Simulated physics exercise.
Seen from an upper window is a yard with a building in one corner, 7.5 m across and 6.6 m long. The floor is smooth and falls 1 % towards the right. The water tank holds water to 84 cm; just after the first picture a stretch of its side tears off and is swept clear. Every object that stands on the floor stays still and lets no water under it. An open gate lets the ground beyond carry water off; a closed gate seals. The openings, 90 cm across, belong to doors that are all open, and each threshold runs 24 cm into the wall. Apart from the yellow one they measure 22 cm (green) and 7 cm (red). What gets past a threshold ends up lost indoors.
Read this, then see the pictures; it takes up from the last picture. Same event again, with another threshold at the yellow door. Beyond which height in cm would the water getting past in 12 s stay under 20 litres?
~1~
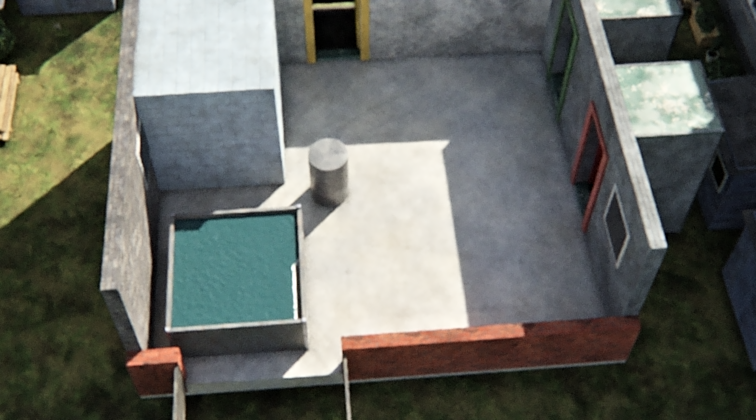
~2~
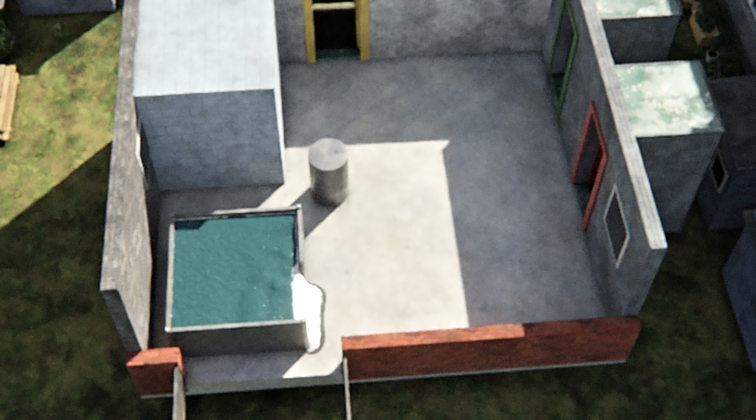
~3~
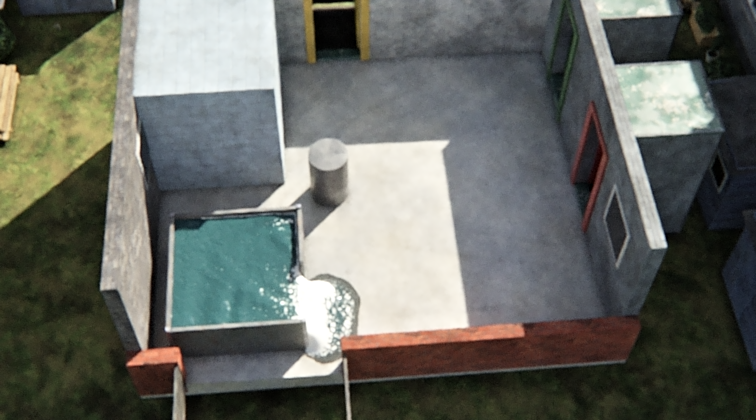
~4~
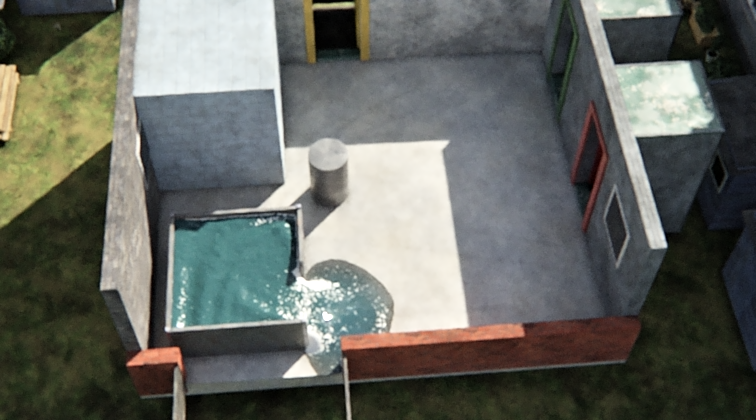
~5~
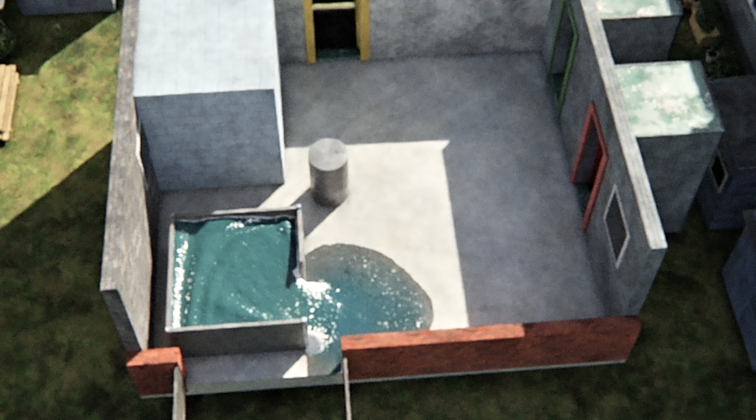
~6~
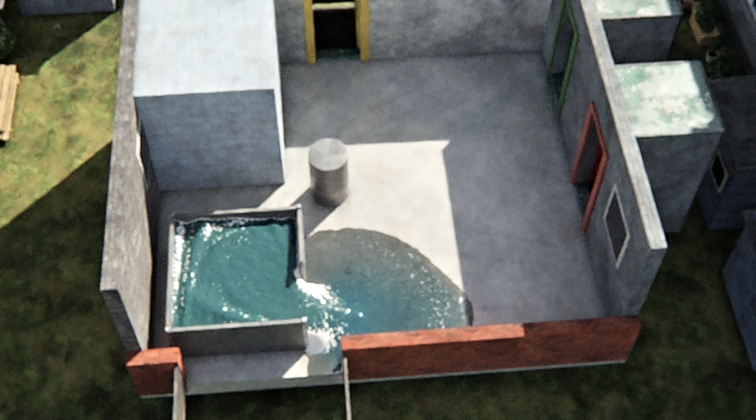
I would say 10 cm.
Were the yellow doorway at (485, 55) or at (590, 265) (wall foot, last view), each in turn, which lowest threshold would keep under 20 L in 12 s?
In turn: Roughly 20 cm, roughly 34 cm.
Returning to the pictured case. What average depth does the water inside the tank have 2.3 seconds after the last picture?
Around 36 centimetres.
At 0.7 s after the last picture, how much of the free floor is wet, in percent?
Wet share: Around 35 %.
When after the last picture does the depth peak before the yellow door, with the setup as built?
Near 10.0 s.
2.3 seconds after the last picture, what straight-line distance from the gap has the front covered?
About 6.4 metres out.
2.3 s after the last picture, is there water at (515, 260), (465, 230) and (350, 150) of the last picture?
Taking them in turn, I'd call them touched by the flood, touched by the flood and spared by the flood.
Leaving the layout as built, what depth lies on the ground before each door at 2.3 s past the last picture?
Depths, in cm - green: 2, red: 18, yellow: 0.
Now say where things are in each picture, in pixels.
In the first frame, still water, 84 cm deep, in the water tank at (237, 269); the yellow door at (337, 24) is dry.
In the second frame, the gap is at (303, 310), the front 0.3 m out at (322, 303); the back of the water tank holds 84 cm.
In the third frame, the gap is at (303, 310), the front 0.8 m out at (355, 313); the back of the water tank holds 84 cm.
In the fourth frame, water pours out at (303, 311) and has run 1.4 m, to (388, 321); about 10 cm deep outside, 83 cm at the back.
In the fifth frame, the gap is at (303, 311), the front 2.0 m out at (428, 321); the back of the water tank holds 75 cm.
In the sixth frame, water pours out at (303, 311) and has run 2.7 m, to (468, 322); about 7 cm deep outside, 71 cm at the back; 4.1 m in a straight line remain to the yellow door at (337, 24).
Then, 0.7 s after the last picture water covers 35 % of the floor, deepest (42 cm) near (319, 322); it has not reached the yellow door.
Then, 2.3 s after the last picture water covers 45 % of the floor, deepest (38 cm) near (603, 332); it has not reached the yellow door.
Then, 11.3 s after the last picture water covers 95 % of the floor, deepest (14 cm) near (534, 162); 12 cm at the yellow door, 60 litres in over its 6 cm threshold.
At the yellow door as built, the water peaked near 13 cm, 10.1 s after the last picture.
With a threshold of 9 cm, 29 litres would have come in within the 12 s; with 12 cm, 10 litres. So under 20 litres takes about 10 cm.
